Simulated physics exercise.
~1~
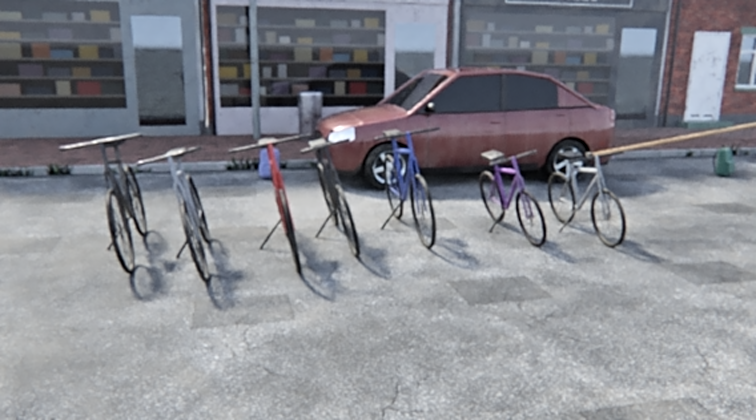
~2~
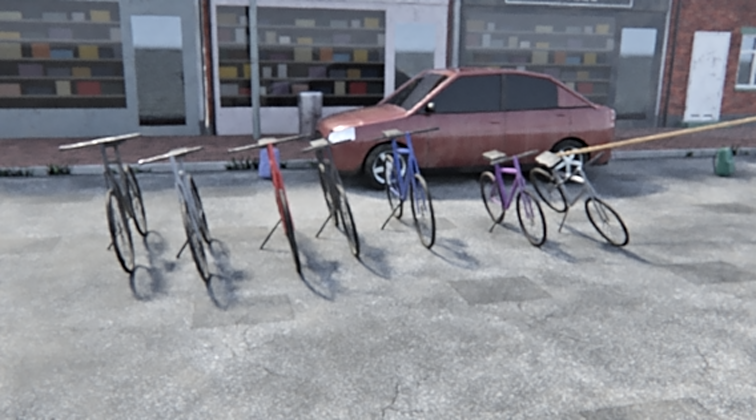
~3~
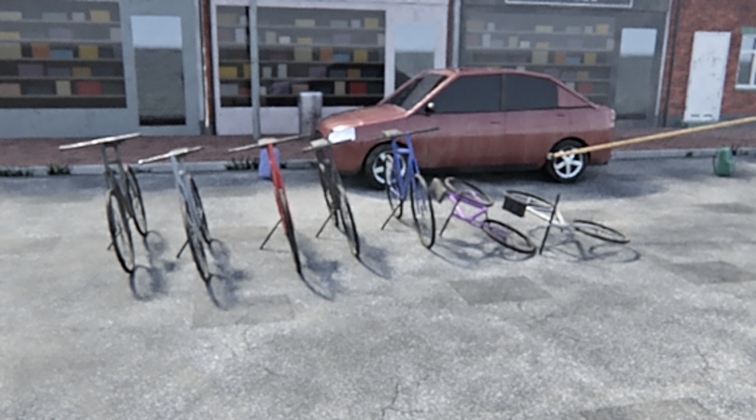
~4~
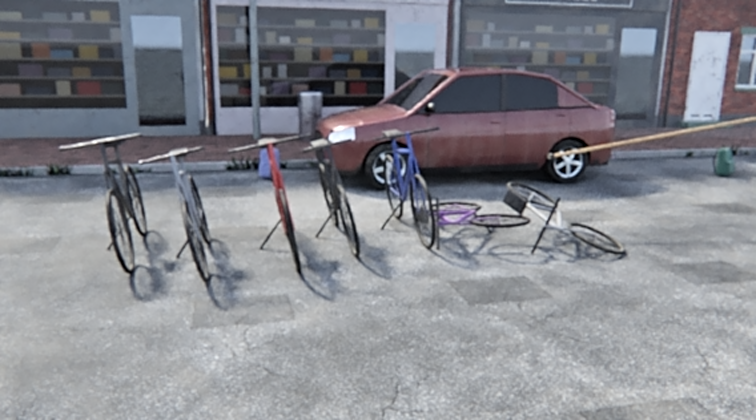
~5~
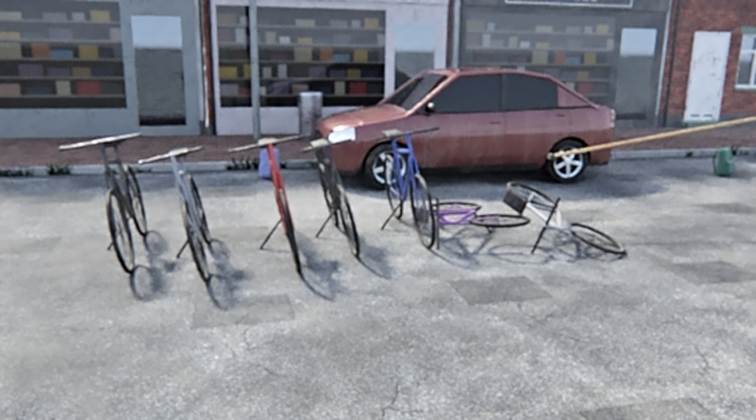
A pole tips the end bicycle into the purple one; both fall, five stay standing.
